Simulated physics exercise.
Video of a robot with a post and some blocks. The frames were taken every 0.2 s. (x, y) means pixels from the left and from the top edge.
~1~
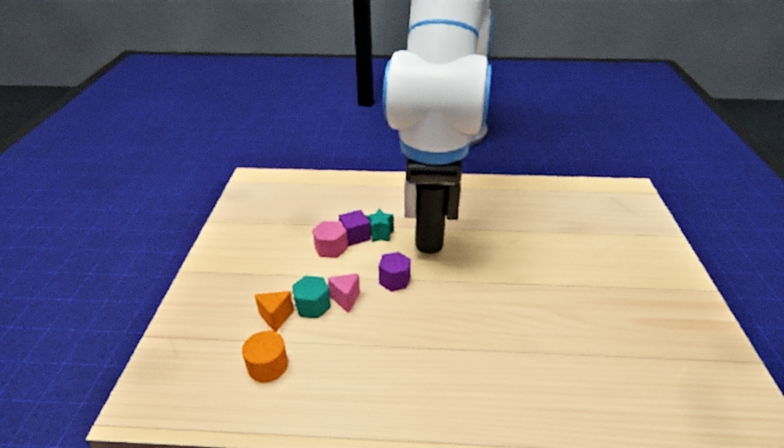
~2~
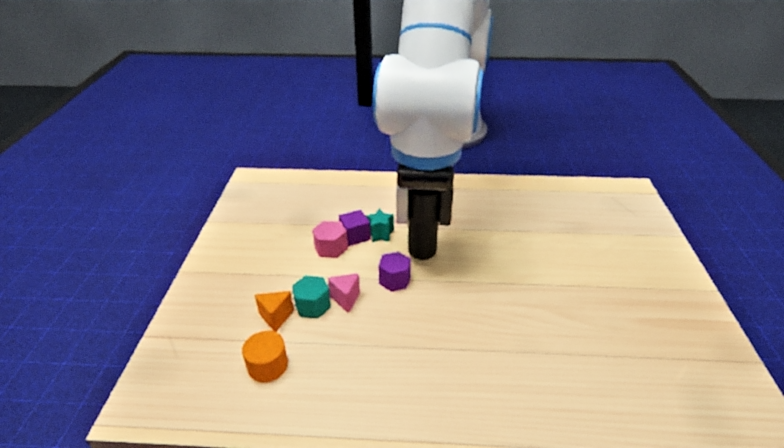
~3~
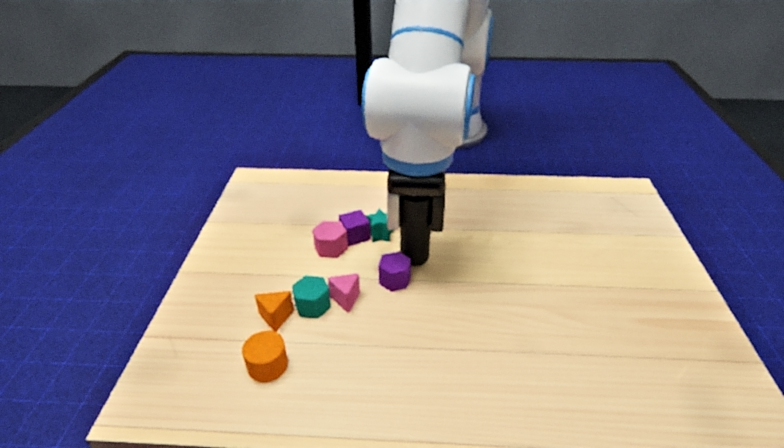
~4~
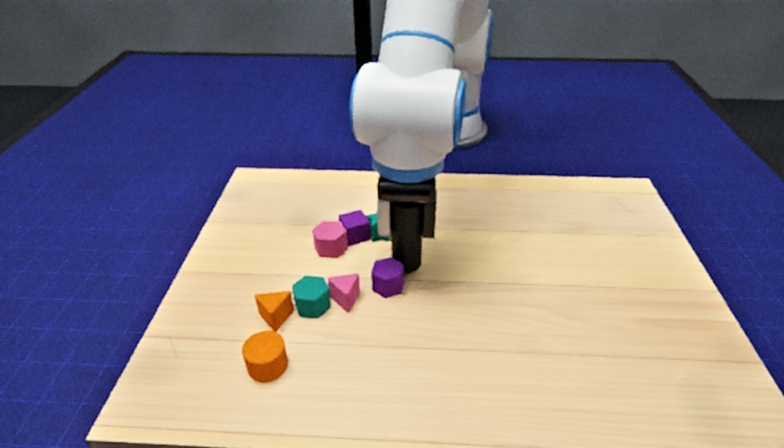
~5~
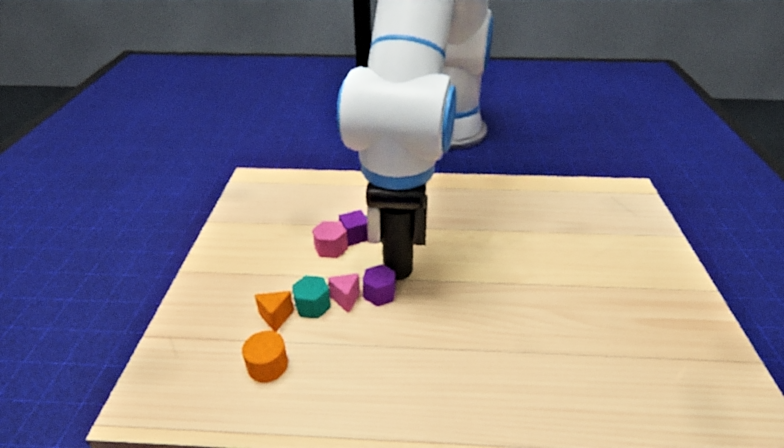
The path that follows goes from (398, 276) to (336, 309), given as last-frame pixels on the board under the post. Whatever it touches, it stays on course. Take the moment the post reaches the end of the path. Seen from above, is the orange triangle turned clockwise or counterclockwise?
If we look at it from overhead, the orange triangle pivots counter-clockwise.
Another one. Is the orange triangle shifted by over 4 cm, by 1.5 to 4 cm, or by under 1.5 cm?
Result: 1.5-4 cm.
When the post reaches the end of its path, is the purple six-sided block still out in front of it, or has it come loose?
Left aside or behind.
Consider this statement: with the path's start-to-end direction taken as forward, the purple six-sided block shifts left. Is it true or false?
The claim holds.
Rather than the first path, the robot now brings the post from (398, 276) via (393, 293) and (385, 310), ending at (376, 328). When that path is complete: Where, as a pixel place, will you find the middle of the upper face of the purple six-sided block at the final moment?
(341, 316)
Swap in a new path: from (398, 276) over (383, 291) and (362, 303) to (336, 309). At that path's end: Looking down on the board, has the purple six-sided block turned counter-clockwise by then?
Yes
What follows on the original path. Halfway along, post (368, 286); turquoise six-sided block (306, 287); pink triangle (335, 282); purple six-sided block (360, 297), turned 40° anticlockwise.
At the end, post (336, 303); orange triangle (246, 305), turned 70° anticlockwise; turquoise six-sided block (272, 289), turned 15° clockwise; pink triangle (299, 293), turned 35° clockwise; purple six-sided block (353, 310), turned 70° anticlockwise.
